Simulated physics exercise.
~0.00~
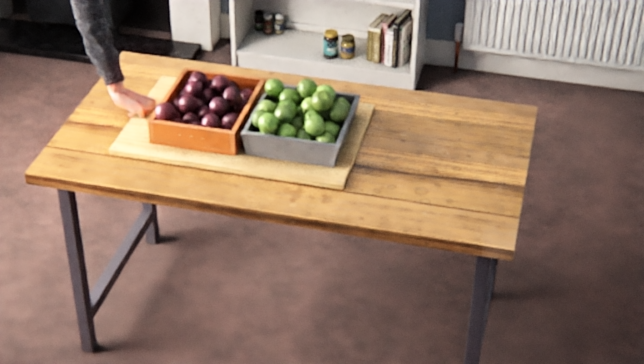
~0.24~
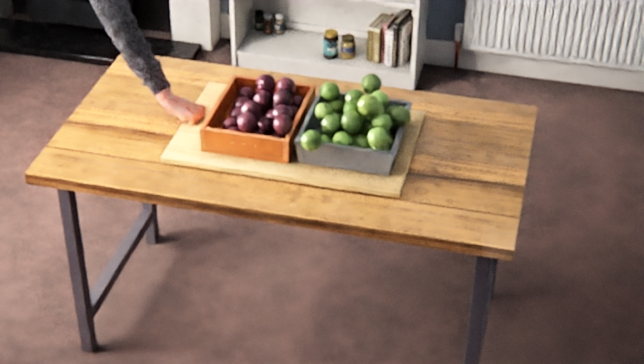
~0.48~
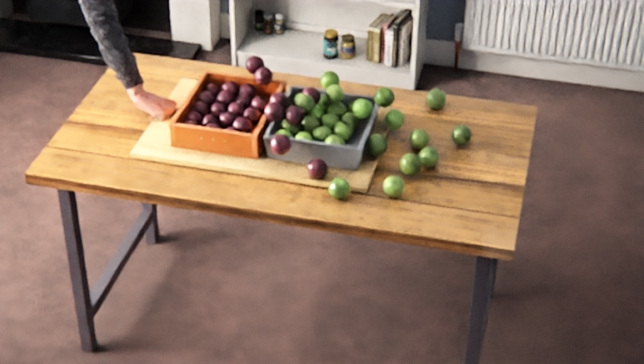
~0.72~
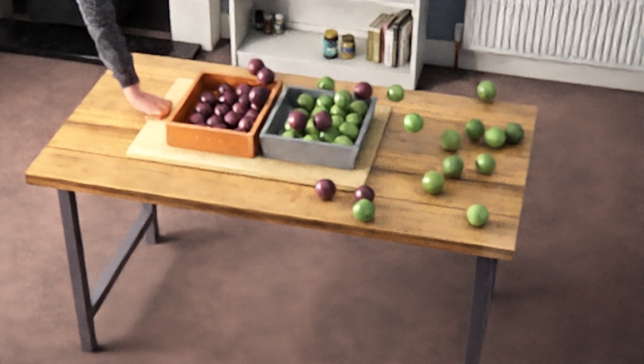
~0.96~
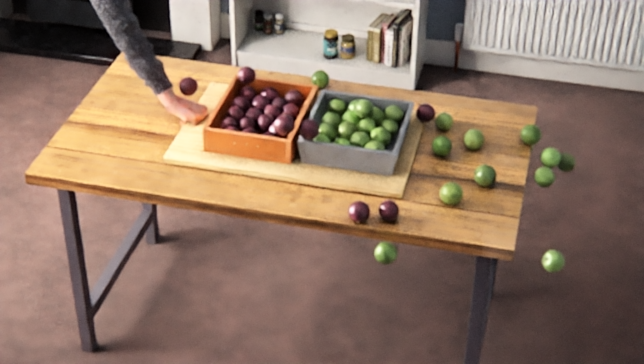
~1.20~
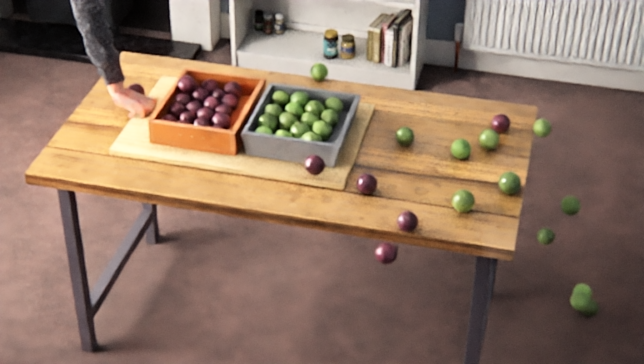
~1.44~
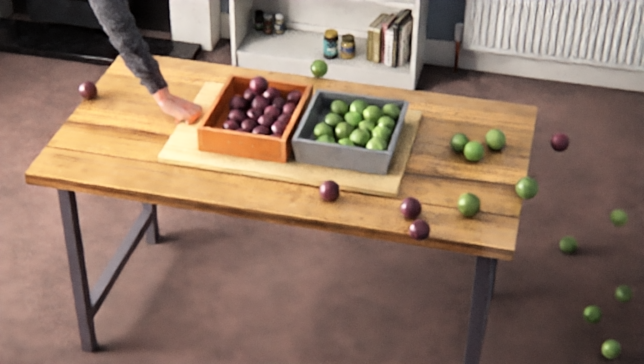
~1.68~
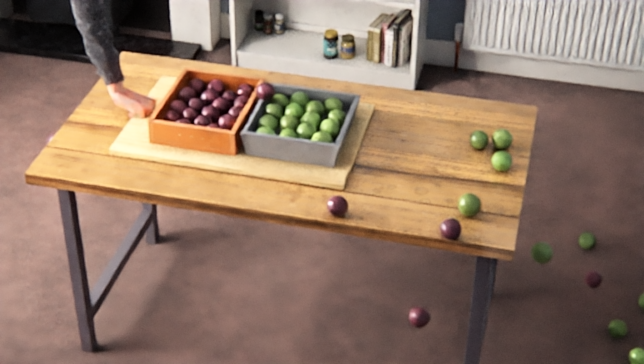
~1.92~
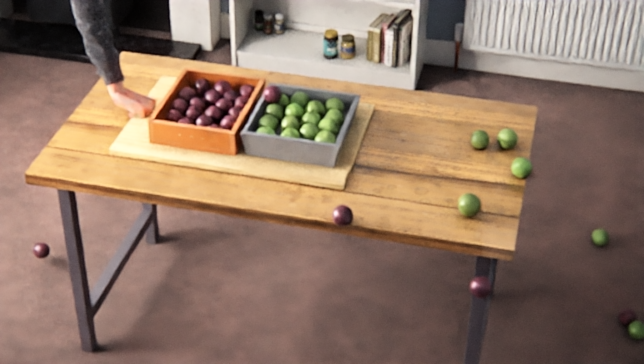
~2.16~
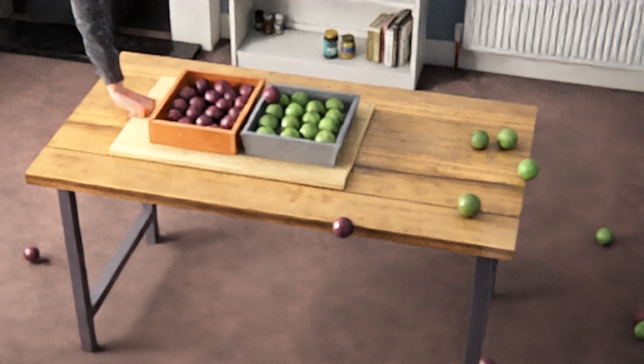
Hand shaking a board with crates of red onions and green apples side to side, spilling some across table and floor.
